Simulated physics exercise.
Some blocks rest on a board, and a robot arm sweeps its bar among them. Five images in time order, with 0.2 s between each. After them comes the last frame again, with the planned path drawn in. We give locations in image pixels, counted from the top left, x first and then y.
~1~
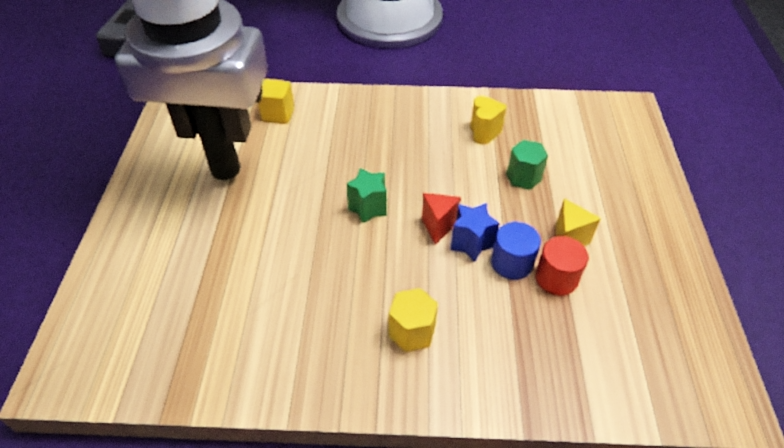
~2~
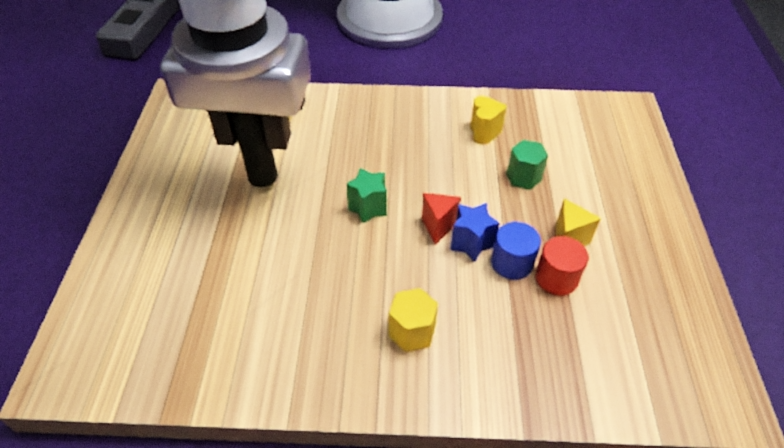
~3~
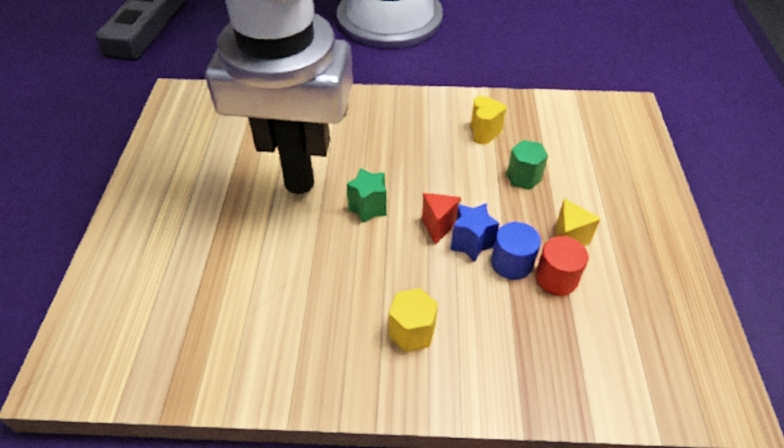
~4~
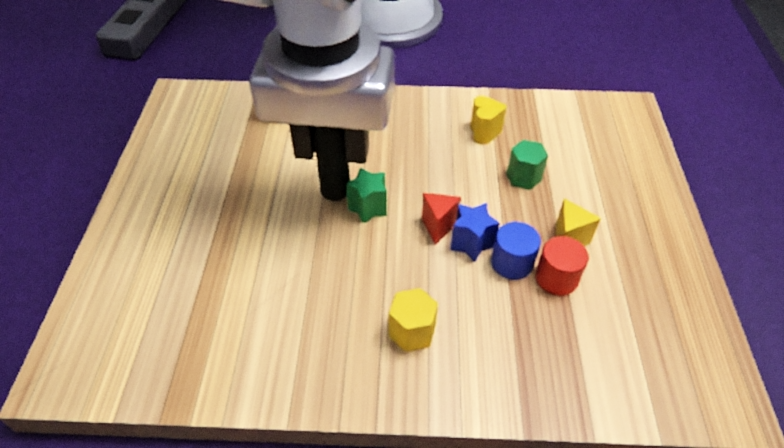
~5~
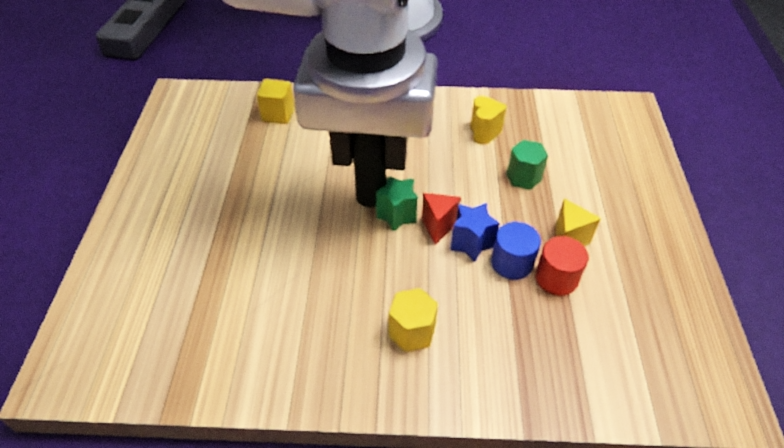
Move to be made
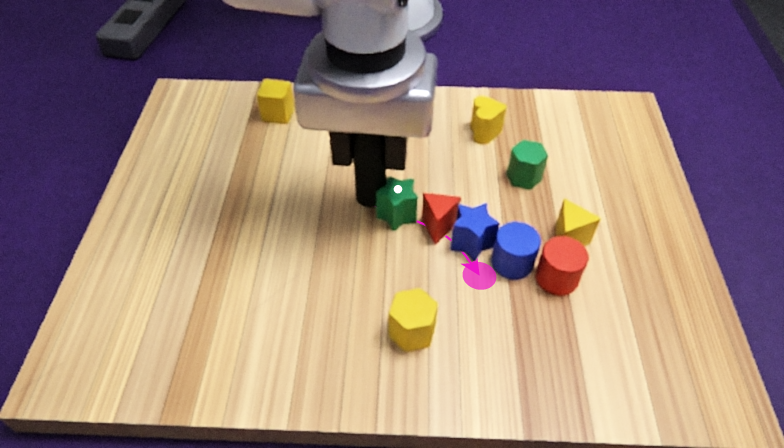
On a wooden board over a purple surface, colourful blocks sit scattered while a robot arm holds its dark bar down at the upper left. The arm sweeps steadily right toward the green star, reaches it, and nudges it a short way right, close beside the red triangular piece.
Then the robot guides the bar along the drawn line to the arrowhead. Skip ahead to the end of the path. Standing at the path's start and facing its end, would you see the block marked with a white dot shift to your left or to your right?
Left.
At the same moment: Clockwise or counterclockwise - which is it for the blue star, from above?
Viewed from overhead, the blue star winds up turned clockwise.
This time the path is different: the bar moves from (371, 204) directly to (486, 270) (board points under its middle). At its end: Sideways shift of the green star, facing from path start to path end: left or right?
Its sideways move is to the left.
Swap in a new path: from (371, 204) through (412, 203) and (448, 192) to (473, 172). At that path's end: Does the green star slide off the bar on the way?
Final answer: Yes.
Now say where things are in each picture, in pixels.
The first picture shows lower end of the bar at (226, 170), tops of blocks, green star at (368, 182), red triangular piece at (441, 203), blue star at (476, 218), blue circular block at (519, 238), red circular block at (566, 253).
The second picture shows bar at (263, 177), blocks as before.
The third picture shows bar at (300, 184), blocks as before.
The fourth picture shows bar at (336, 190), blocks as before.
The fifth picture shows bar at (371, 197), green star at (398, 189), red triangular piece at (441, 203), blue star at (476, 218), blue circular block at (519, 238), red circular block at (566, 253).
The drawn path runs from (371, 204) by way of (413, 220) and (452, 241) to (479, 276); the dot is on the green star.
On the path given first. One third of the way, bar at (414, 213); green star at (445, 203); red triangular piece at (475, 197); blue star at (494, 218), turned 30° clockwise; blue circular block at (530, 245); red circular block at (575, 258).
Two thirds of the way, bar at (454, 235); green star at (488, 214), turned 35° anticlockwise; red triangular piece at (498, 191), turned 20° anticlockwise; blue star at (527, 221), turned 30° clockwise; blue circular block at (541, 251); red circular block at (587, 264).
At the end, bar at (481, 269); green star at (495, 217), turned 70° anticlockwise; red triangular piece at (497, 189), turned 25° anticlockwise; blue star at (534, 221), turned 40° clockwise; blue circular block at (541, 251); red circular block at (587, 264).
